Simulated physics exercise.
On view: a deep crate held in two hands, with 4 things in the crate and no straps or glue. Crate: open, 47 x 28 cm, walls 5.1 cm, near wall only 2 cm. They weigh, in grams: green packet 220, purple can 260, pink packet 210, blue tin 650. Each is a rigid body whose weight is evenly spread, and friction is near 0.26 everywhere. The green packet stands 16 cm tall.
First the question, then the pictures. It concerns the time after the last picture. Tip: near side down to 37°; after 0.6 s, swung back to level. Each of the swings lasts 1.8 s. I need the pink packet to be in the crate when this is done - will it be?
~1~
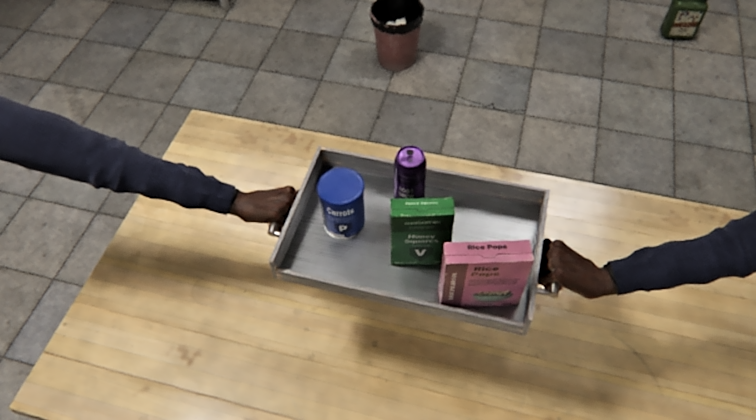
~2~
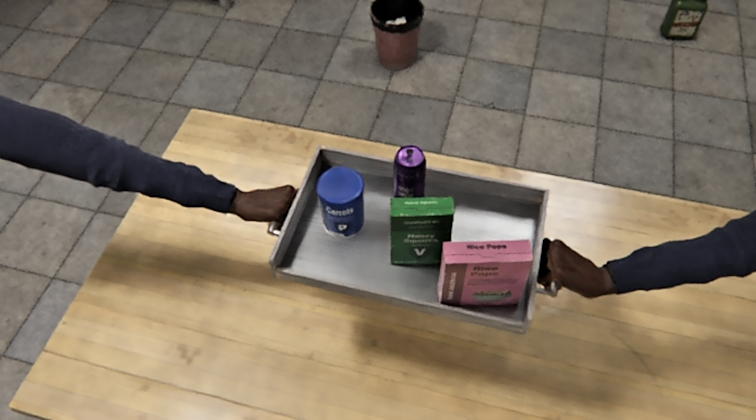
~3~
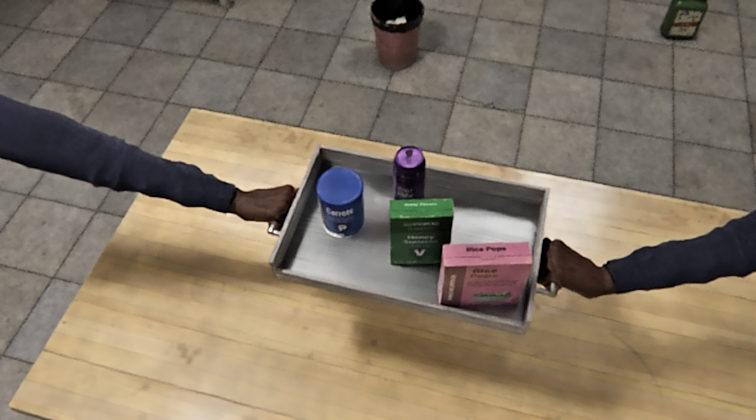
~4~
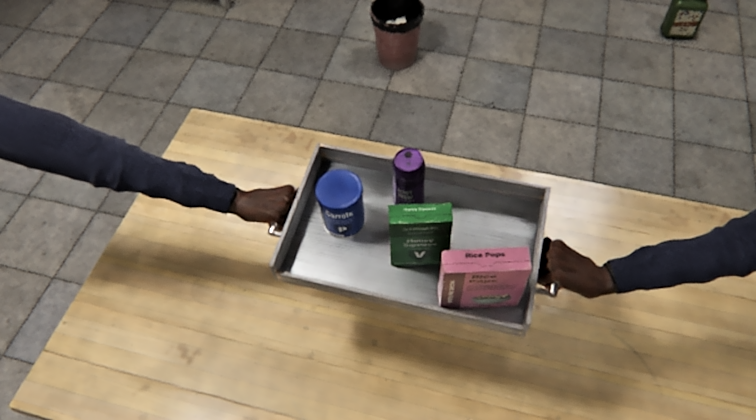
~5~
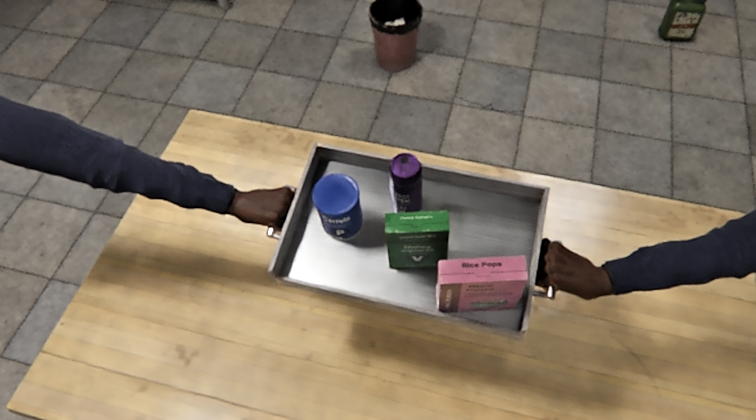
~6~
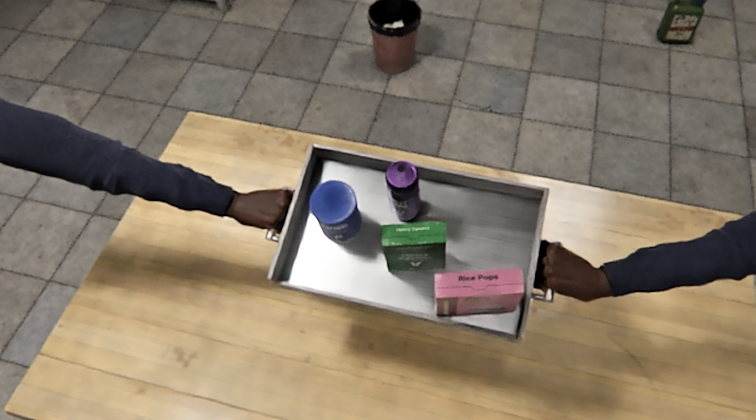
The crate loses it.
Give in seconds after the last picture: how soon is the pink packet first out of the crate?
Around 0.4 s on the clock.
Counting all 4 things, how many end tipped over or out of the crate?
The answer is 4.
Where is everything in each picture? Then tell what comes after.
The first picture shows crate level; pink packet (483, 275); green packet (421, 233).
The second picture shows crate level; blue tin (342, 203); green packet (420, 232).
The third picture shows crate tipped 2°, near side down; purple can (409, 184); blue tin (342, 204).
The fourth picture shows crate tipped 5°, near side down; green packet (420, 236); purple can (409, 185).
The fifth picture shows crate tipped 9°, near side down; blue tin (339, 208); green packet (417, 241).
The sixth picture shows crate tipped 15°, near side down; pink packet (476, 294); purple can (404, 192).
Then, 0.60 s after the last picture, crate tipped 34°, near side down; green packet and pink packet now out of the crate; purple can tipped 73° from how it sat; blue tin tipped 55° from how it sat.
Then, 0.90 s after the last picture, crate tipped 37°, near side down; purple can and blue tin now out of the crate.
Then, 2.50 s after the last picture, crate tipped 18°, near side down.
At rest, out of the crate, green packet, purple can, pink packet and blue tin.
